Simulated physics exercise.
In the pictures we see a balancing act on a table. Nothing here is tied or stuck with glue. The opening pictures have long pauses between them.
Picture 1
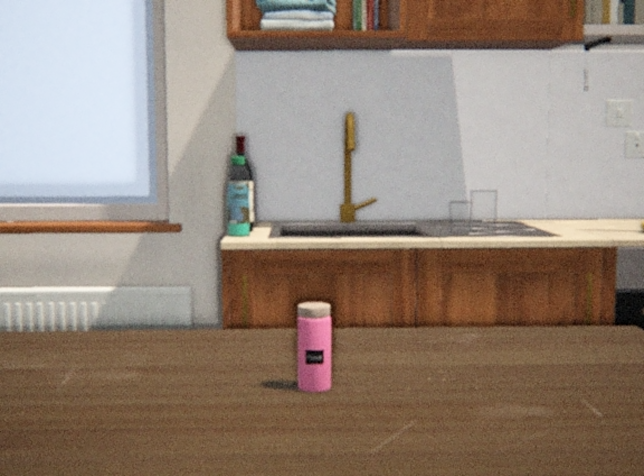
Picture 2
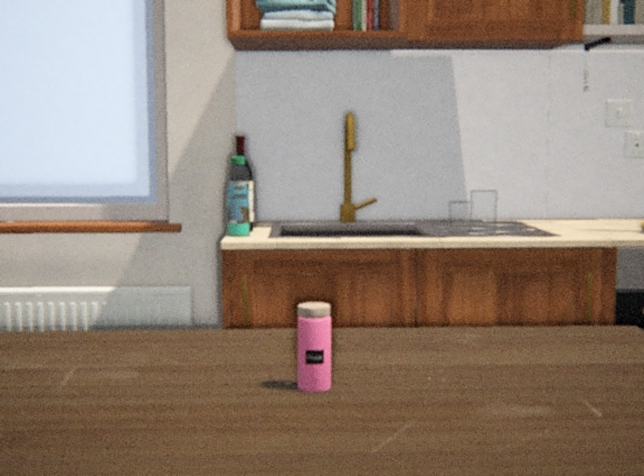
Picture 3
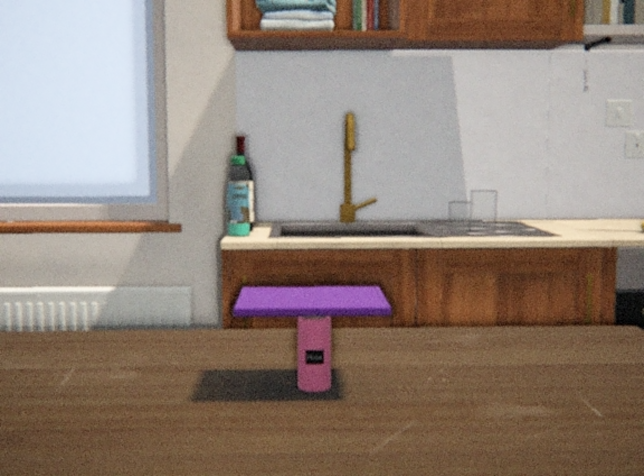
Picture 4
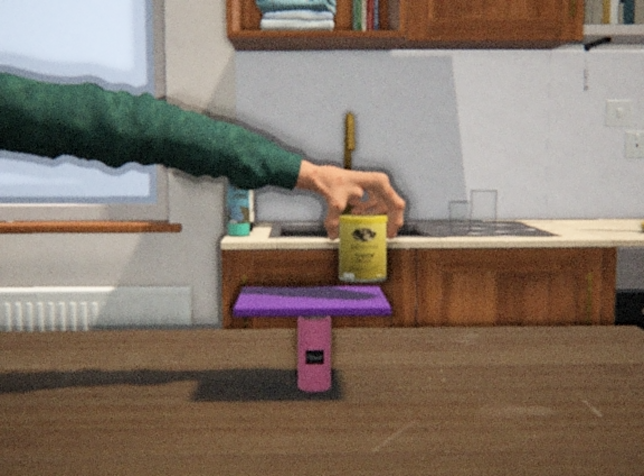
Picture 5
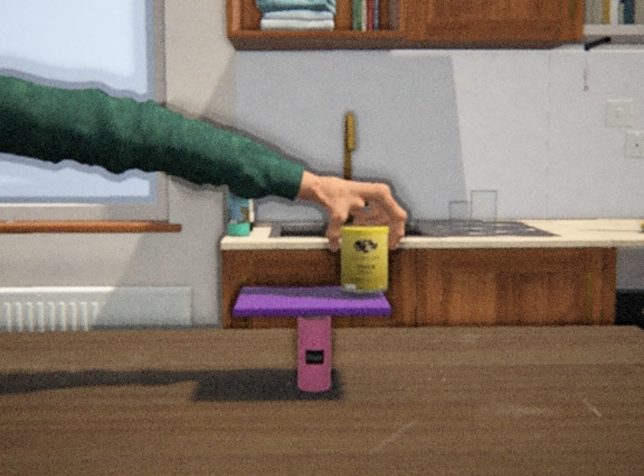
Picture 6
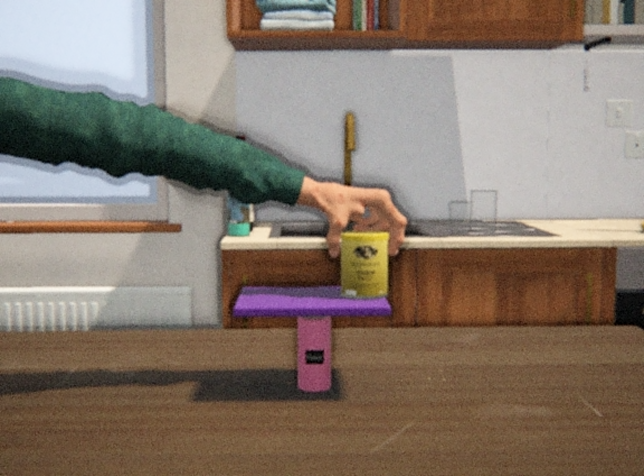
An arm in a green sleeve reaches in from the left of a kitchen, seen from a still, level view across a brown wooden table. A pink shaker stands on the table before a counter with a bottle and brass tap, and a purple board appears flat across its top. The hand then lowers a yellow tin onto the board's right end and keeps holding it.
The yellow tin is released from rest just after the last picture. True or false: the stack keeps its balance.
False.
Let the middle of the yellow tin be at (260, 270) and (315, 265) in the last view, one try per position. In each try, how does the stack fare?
Topples, then stands firm.
Then, 0.30 s on from there, yellow tin now fallen; purple lid turned 50° from how it was put.
Then, 0.40 s on from there, purple lid on its side.
Then, 0.60 s on from there, purple lid now fallen.
Then, 0.90 s on from there, things are still on the move.
In the end, fallen, yellow tin and purple lid; pink shaker unmoved. The stack comes apart.
